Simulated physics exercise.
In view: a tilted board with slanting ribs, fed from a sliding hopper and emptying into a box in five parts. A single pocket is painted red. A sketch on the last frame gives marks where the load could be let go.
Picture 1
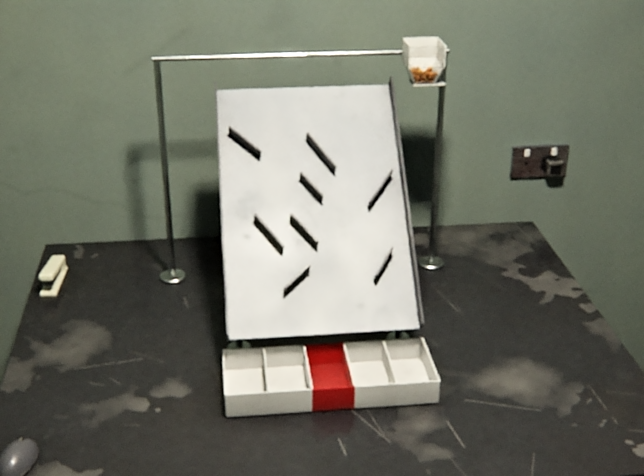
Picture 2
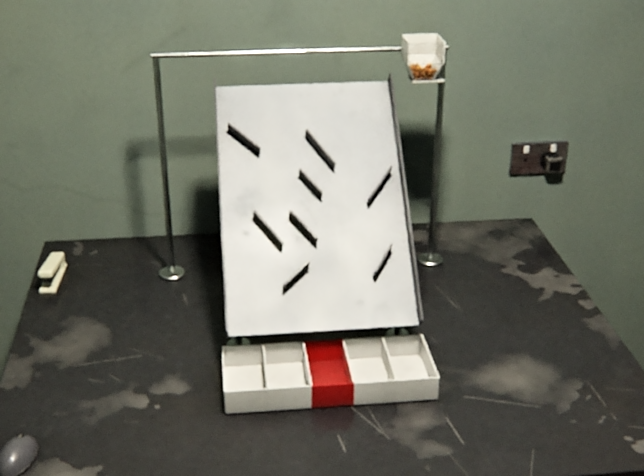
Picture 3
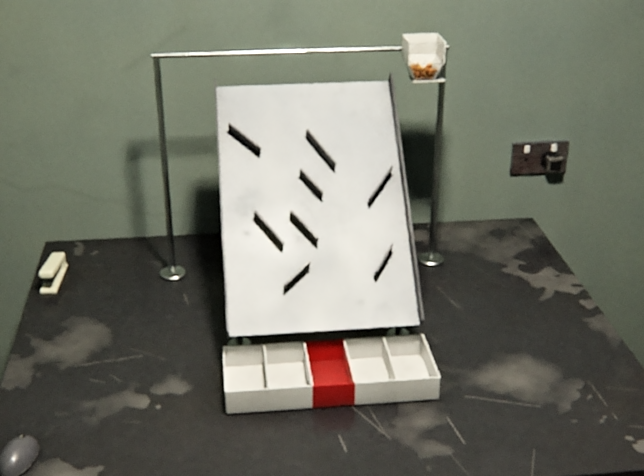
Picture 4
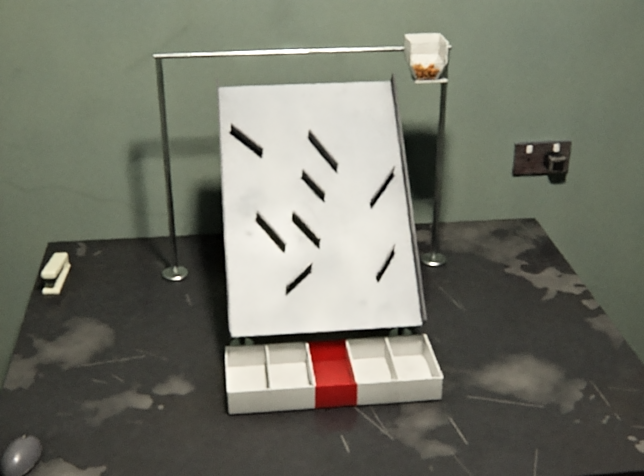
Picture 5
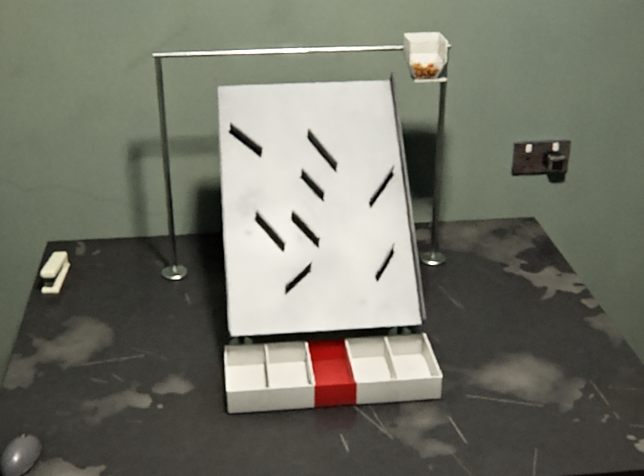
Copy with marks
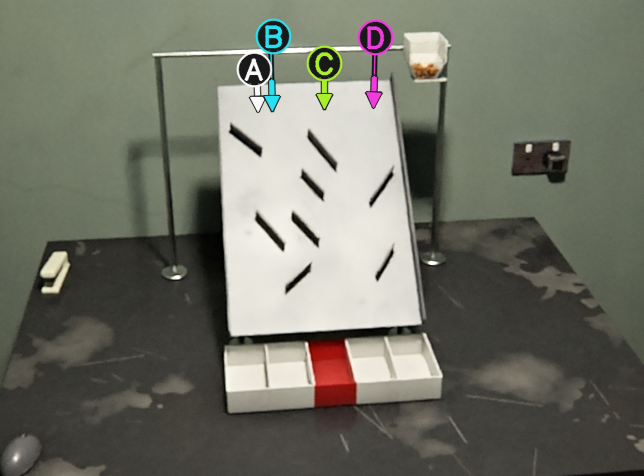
On a scuffed dark tabletop against a green wall, a small hopper of orange-brown pieces sitting motionless above a tilted ribbed board.
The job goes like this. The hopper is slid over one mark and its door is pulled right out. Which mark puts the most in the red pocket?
The answer is mark D.
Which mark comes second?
C.
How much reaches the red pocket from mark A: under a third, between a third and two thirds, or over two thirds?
It is under a third.
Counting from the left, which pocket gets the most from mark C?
It is the fourth one.
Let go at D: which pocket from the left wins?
The third from the left.
On the marked copy, mark A meets the board at (257, 106); mark B meets the board at (272, 105); mark C meets the board at (324, 103); mark D meets the board at (373, 102).
With A, a stray few in the red pocket, nearly all in other pockets, a stray few outside the box.
With B, a small part in the red pocket, nearly all in other pockets.
With C, about a quarter in the red pocket, most in other pockets, a stray few outside the box.
With D, about half in the red pocket, about half in other pockets.
